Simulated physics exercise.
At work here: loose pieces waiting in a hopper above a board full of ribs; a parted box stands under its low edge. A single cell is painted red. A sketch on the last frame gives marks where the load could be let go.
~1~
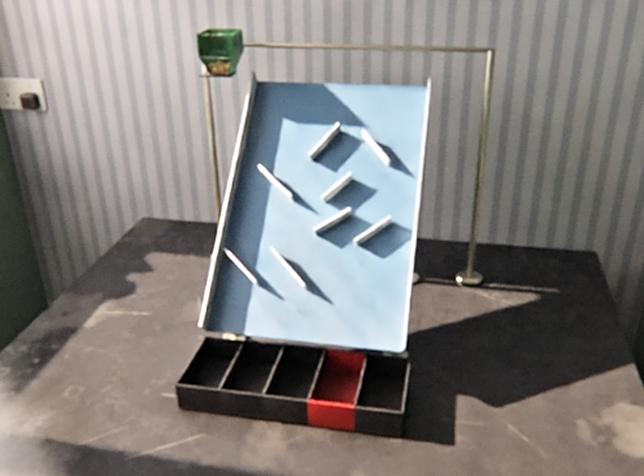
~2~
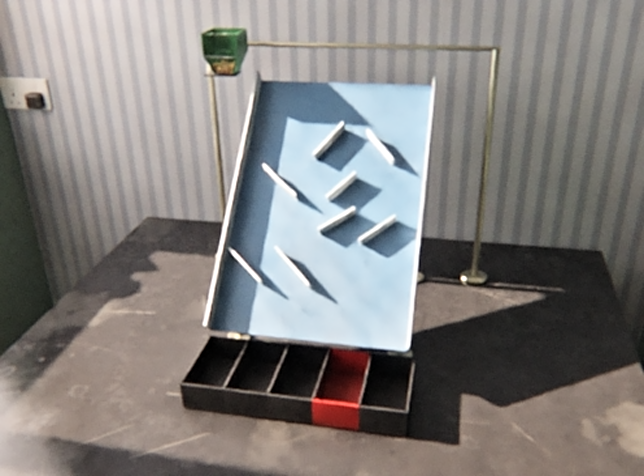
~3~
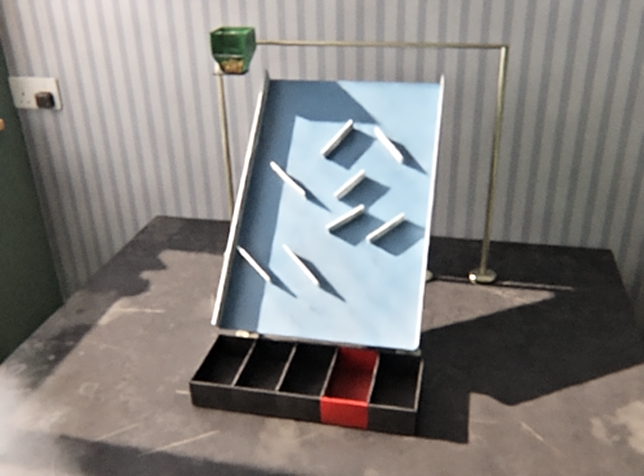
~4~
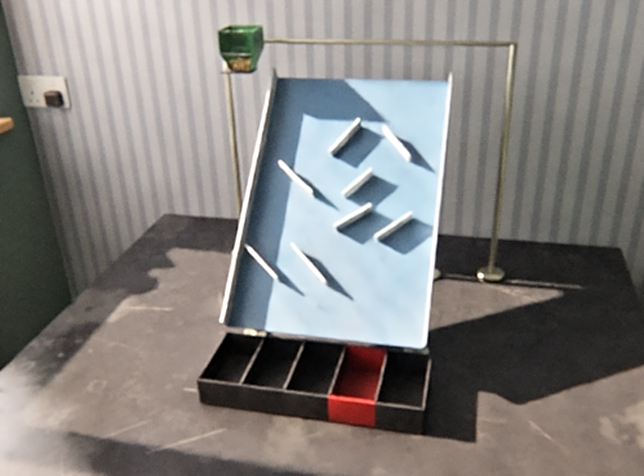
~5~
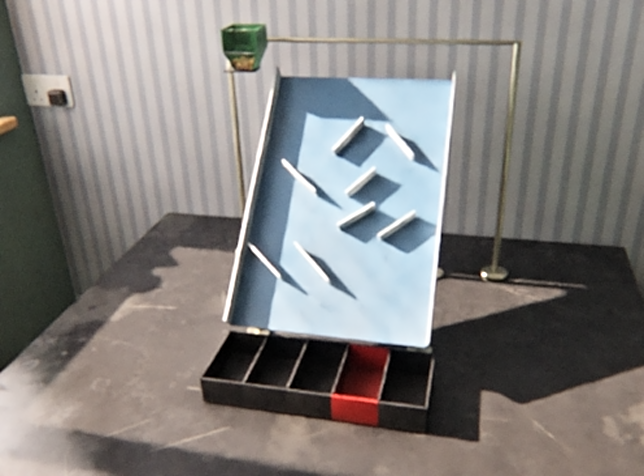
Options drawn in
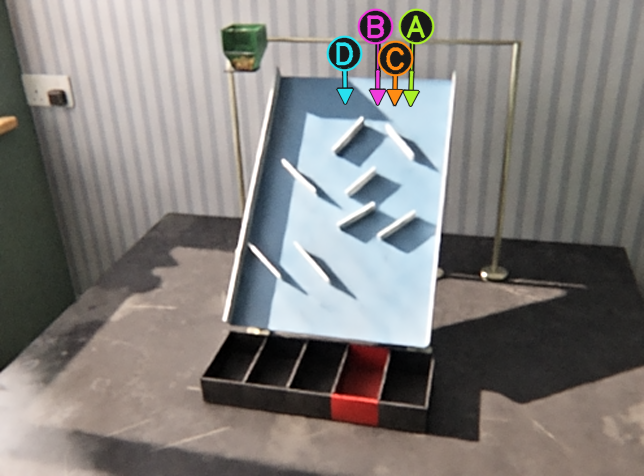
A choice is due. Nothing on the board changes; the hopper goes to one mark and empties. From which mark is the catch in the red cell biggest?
I would pick mark D.
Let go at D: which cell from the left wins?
It is the fourth one.
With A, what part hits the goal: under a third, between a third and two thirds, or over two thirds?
Under a third.
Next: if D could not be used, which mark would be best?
That is mark B.
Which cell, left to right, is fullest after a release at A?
It is the fifth one.
On the marked copy, mark A meets the board at (410, 100); mark B meets the board at (377, 99); mark C meets the board at (394, 99); mark D meets the board at (345, 98).
For mark A, a small part in the red cell, most in other cells, a small part outside the box.
For mark B, about half in the red cell, about a third in other cells, a small part outside the box.
For mark C, about a third in the red cell, about two thirds in other cells, a stray few outside the box.
For mark D, most in the red cell, a small part in other cells.
